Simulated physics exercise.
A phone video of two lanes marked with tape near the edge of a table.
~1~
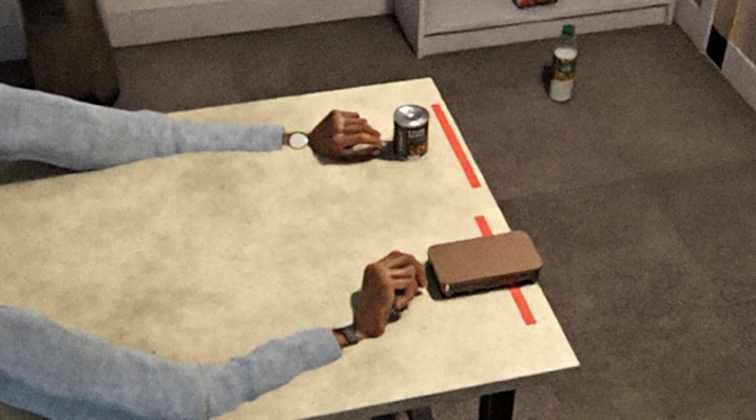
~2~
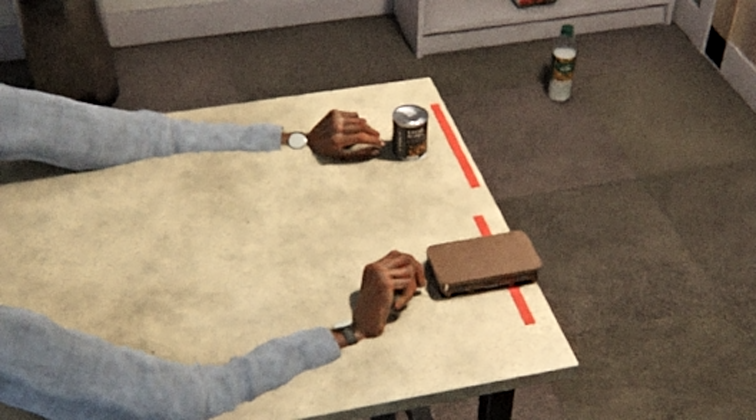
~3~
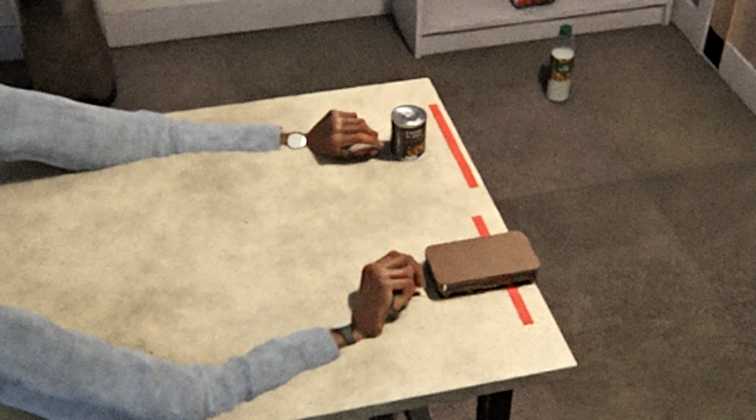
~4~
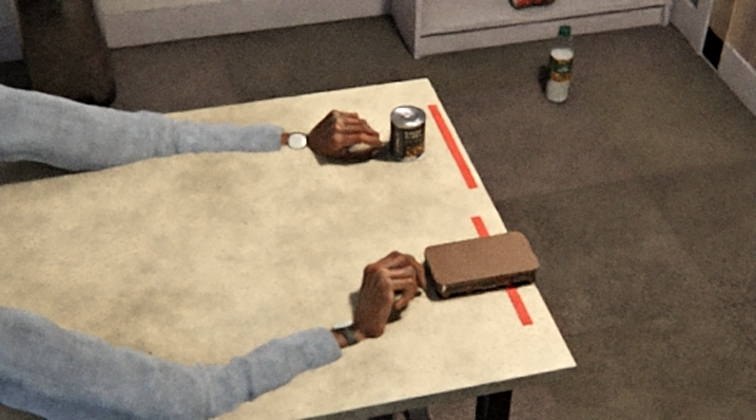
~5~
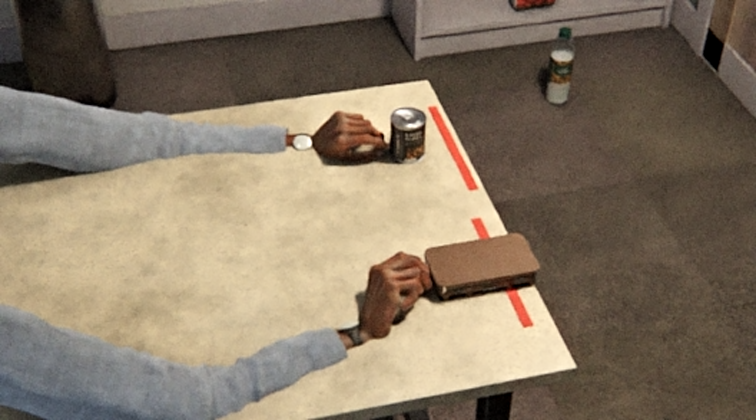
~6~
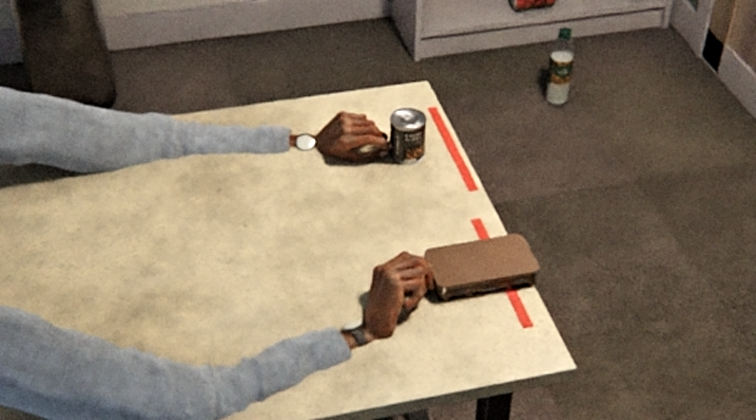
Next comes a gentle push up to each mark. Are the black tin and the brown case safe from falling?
Here the black tin drops to the floor, the brown case drops to the floor.
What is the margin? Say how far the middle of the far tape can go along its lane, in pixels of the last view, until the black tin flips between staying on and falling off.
Shift: About 12 px, direction left.
Then, 1.18 s on from there, black tin turned 9° from its first pose near (475, 128); brown case turned 73° from its first pose near (548, 291).
Then, 1.44 s on from there, black tin on its way down near (502, 209); brown case on its way down.
Then, 1.64 s on from there, black tin on its way down near (508, 404); brown case at the bottom.
In the end, the black tin goes over the edge; the brown case goes over the edge.
